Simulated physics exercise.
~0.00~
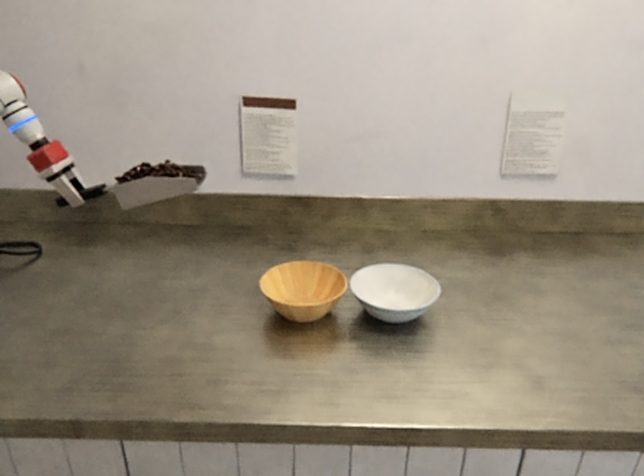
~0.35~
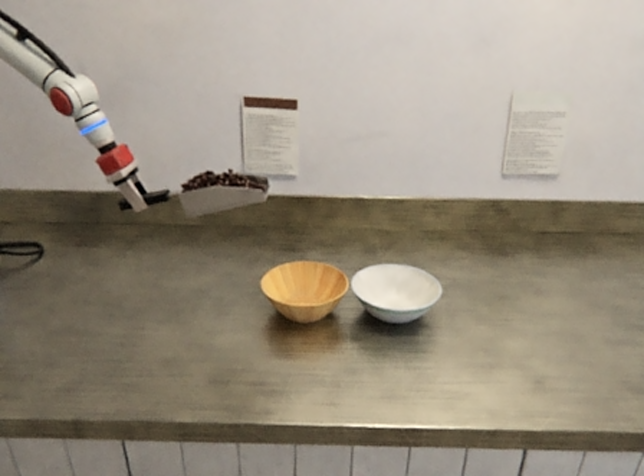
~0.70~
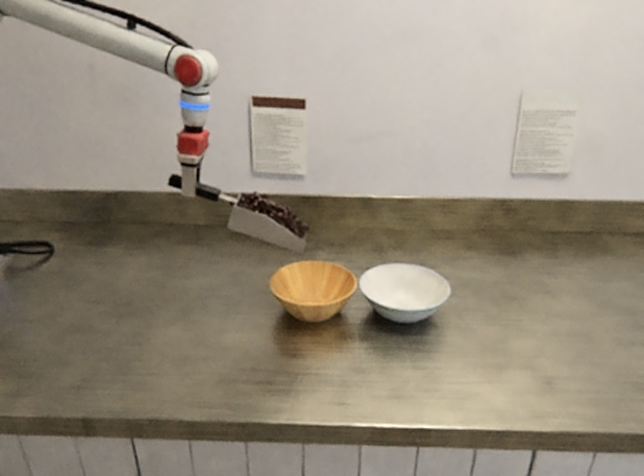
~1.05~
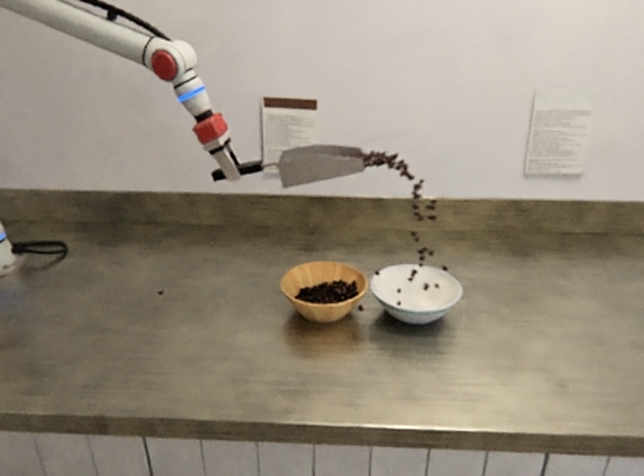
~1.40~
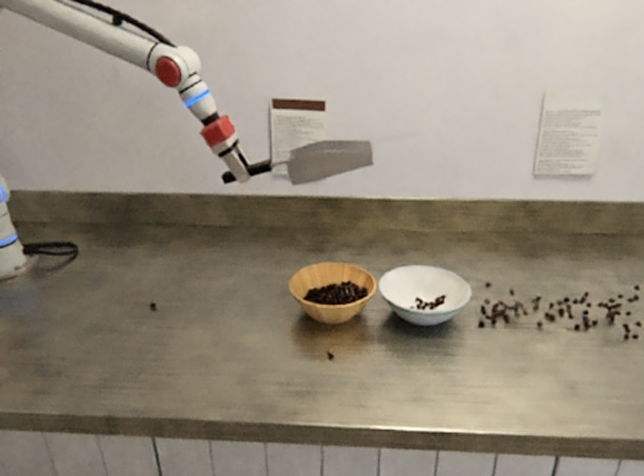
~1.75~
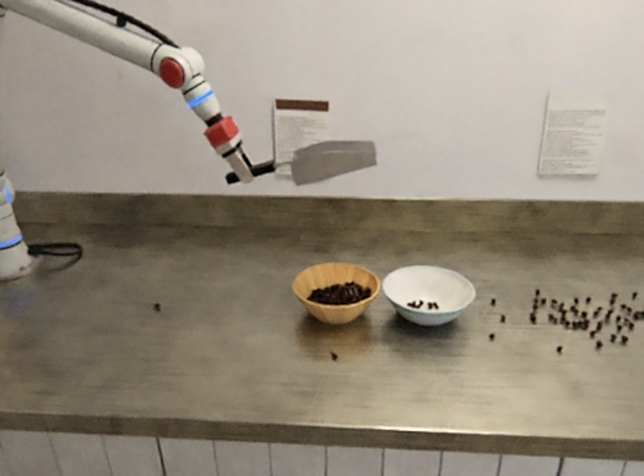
To begin with, a robot arm at the left holds a metal scoop heaped with dark beans over a counter where a wooden bowl and a white bowl sit side by side. The arm carries the scoop to the right, toward the bowls. It then tips the scoop forward and down, and beans pour into the wooden bowl. As the scoop swings up and levels out, a stream of beans flies off its tip toward the white bowl and beyond. The arm stops with the scoop raised, leaving many beans in the wooden bowl, a few in the white one, and others scattered across the counter, mostly at the right.
